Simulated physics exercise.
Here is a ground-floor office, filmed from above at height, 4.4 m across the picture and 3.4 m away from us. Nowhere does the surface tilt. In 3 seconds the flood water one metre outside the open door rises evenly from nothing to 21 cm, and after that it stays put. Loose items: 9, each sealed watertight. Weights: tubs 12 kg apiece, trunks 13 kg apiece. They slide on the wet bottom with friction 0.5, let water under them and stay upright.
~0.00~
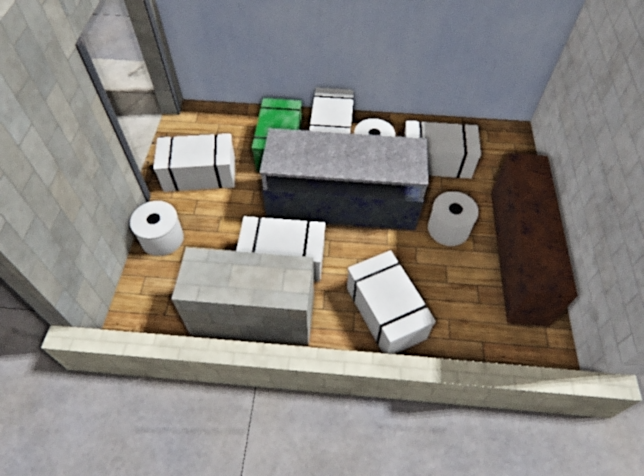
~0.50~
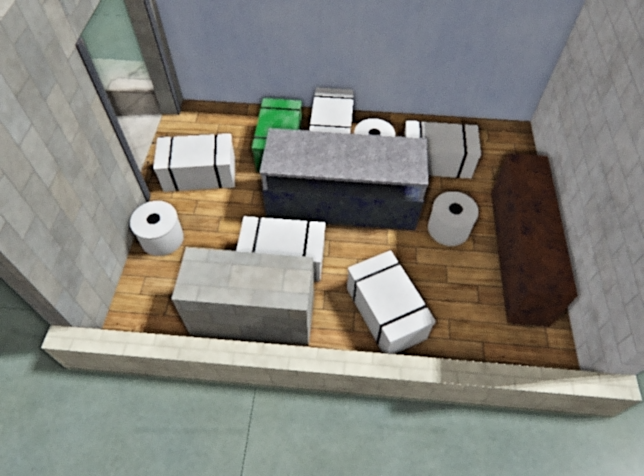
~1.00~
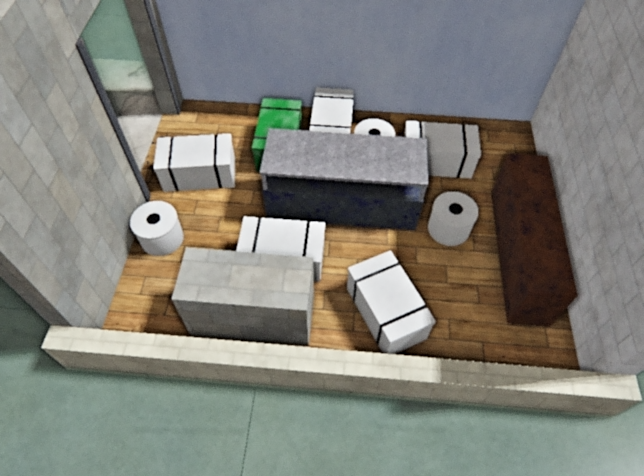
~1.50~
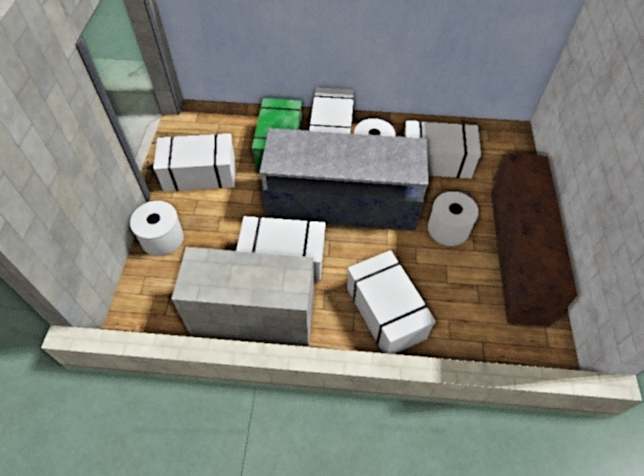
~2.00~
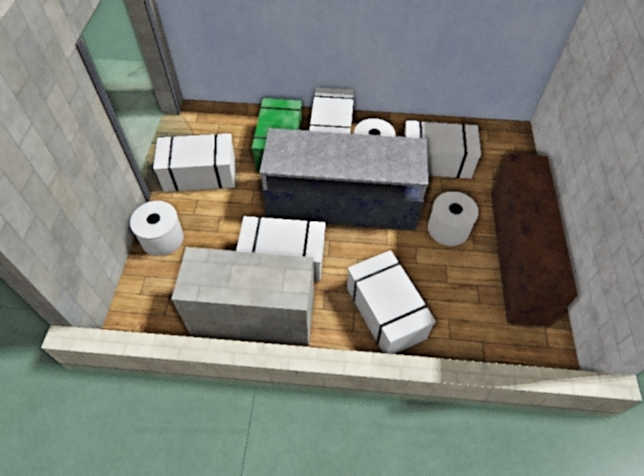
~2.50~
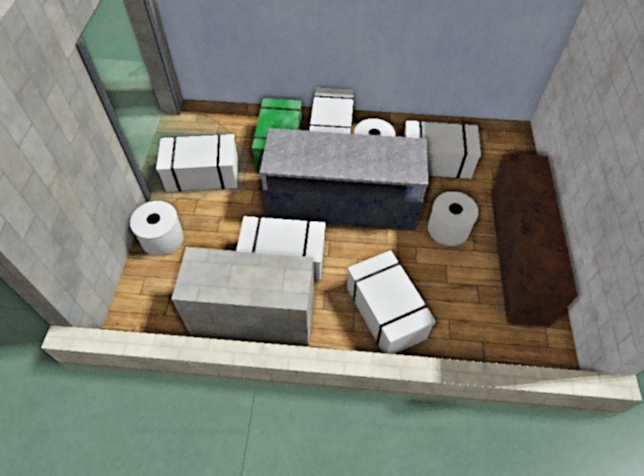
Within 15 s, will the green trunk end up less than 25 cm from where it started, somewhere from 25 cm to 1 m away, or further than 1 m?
Further than 1 m.
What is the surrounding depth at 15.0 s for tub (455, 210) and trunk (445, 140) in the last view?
Around 18 cm and 20 cm.
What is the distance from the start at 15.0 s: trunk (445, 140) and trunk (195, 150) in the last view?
They've ended up 80 cm and 150 cm away, in that order.
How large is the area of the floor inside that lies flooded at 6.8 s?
Wet area: Approx. 11.5 m2.
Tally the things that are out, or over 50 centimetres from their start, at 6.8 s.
Count then: 5.
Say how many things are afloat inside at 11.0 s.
Just then, the number is 8.
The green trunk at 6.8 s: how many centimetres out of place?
120 cm or so by then.
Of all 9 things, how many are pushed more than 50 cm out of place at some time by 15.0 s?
By my count, 9.
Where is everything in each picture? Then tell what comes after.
In the first frame, the green trunk at (277, 123), on the bottom; 0.0 m2 under water; 0 of 9 have shifted.
In the second frame, the green trunk at (277, 123), on the bottom; water covers 0.0 m2; 0 of 9 have shifted.
In the third frame, the green trunk at (277, 123), on the bottom; water covers 0.0 m2; 0 of 9 have shifted.
In the fourth frame, the green trunk at (277, 123) rests on the ground; 0.0 m2 under water; 0 of 9 have shifted.
In the fifth frame, the green trunk at (277, 123) rests on the ground; water covers 0.2 m2; 0 of 9 have shifted.
In the sixth frame, the green trunk at (277, 123) rests on the ground; 0.8 m2 under water; 0 of 9 have shifted.
After 3.5 s the green trunk is near (295, 123), 0.2 m from its start, aground; 0 afloat.
After 6.8 s the green trunk is near (381, 125), 1.2 m from its start, afloat; 5 afloat.
After 11.0 s the green trunk is near (444, 134), 1.8 m from its start, afloat; 8 afloat.
After 15.0 s the green trunk is near (447, 133), 1.9 m from its start, afloat; 9 afloat.
